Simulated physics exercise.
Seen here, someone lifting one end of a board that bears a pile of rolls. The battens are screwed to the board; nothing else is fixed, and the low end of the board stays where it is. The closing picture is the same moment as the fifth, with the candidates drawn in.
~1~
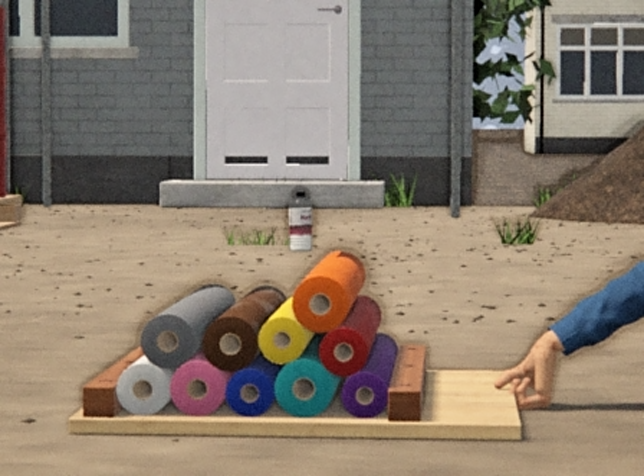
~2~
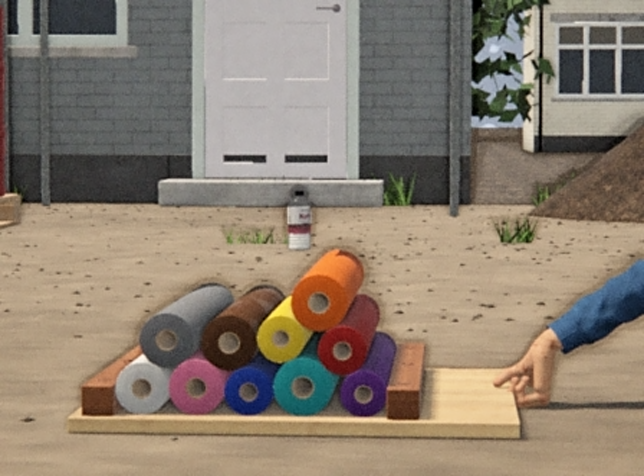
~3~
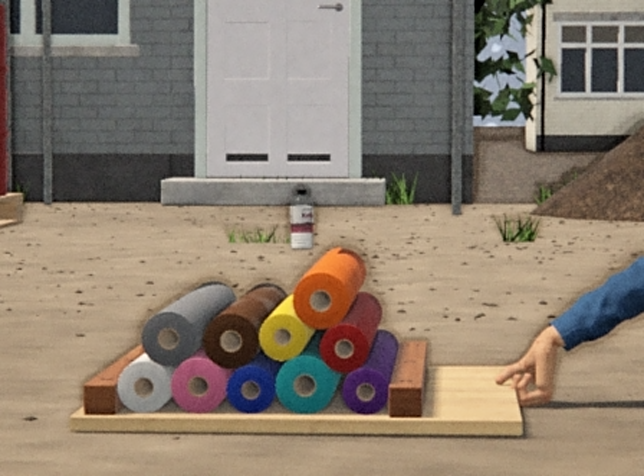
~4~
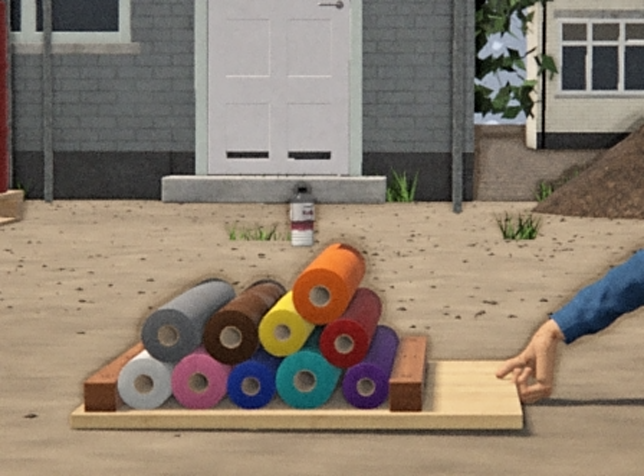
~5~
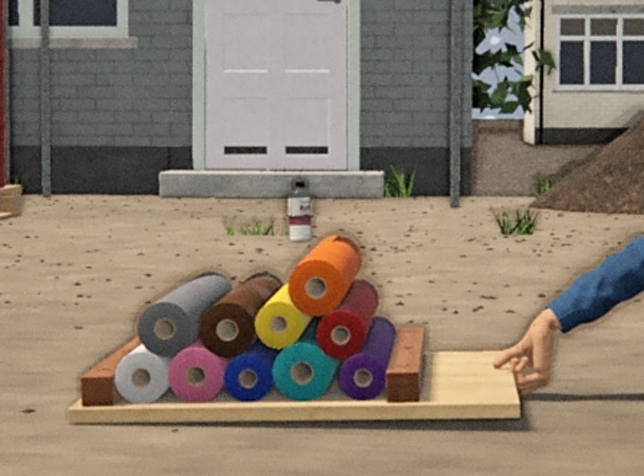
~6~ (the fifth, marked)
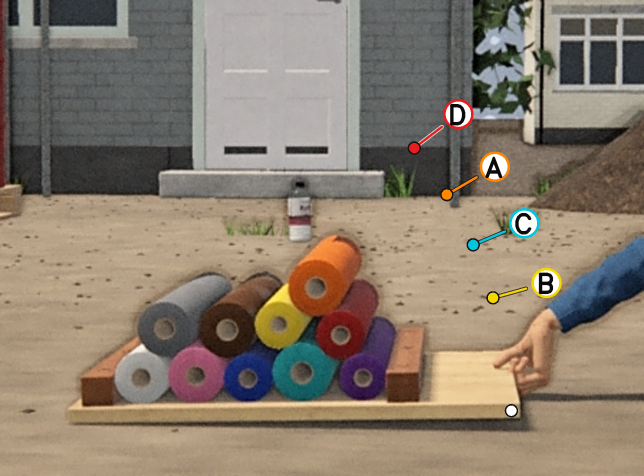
A hand in a blue sleeve reaches in from the right to a pale board on sandy ground, seen from the front before a grey brick house with a white door. White, pink, blue, turquoise and purple rolls lie between brown battens, with grey, brown, yellow, red and orange ones above. The hand slowly lifts the board's right end slightly, the rolls staying stacked, while the view barely shifts.
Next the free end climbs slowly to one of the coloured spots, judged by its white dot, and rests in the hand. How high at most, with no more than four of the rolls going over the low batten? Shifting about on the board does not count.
Up to D.
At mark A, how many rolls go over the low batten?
With A, four.
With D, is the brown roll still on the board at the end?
No.
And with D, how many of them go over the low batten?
With D, four.
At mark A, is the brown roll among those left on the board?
No.
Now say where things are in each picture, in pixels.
Pink roll (198, 389); blue roll (250, 393); turquoise roll (304, 389), in the first frame.
Turquoise roll (303, 388); purple roll (364, 394), in the second frame.
Board (309, 382); purple roll (366, 392); yellow roll (283, 337), in the third frame.
Board (310, 378); pink roll (199, 383), in the fourth frame.
Board (307, 370); pink roll (196, 376), in the fifth frame.
On the copy, A at (447, 195); B at (493, 298); C at (473, 245); D at (415, 148); the white dot at (511, 411).
On D. First, board at 20°.
Then, board at 38°.
Finally, board at 38°, four over the low batten (grey, brown, yellow, orange).
By contrast, A four over the low batten (grey, brown, yellow, orange); B none over the low batten; C none over the low batten.
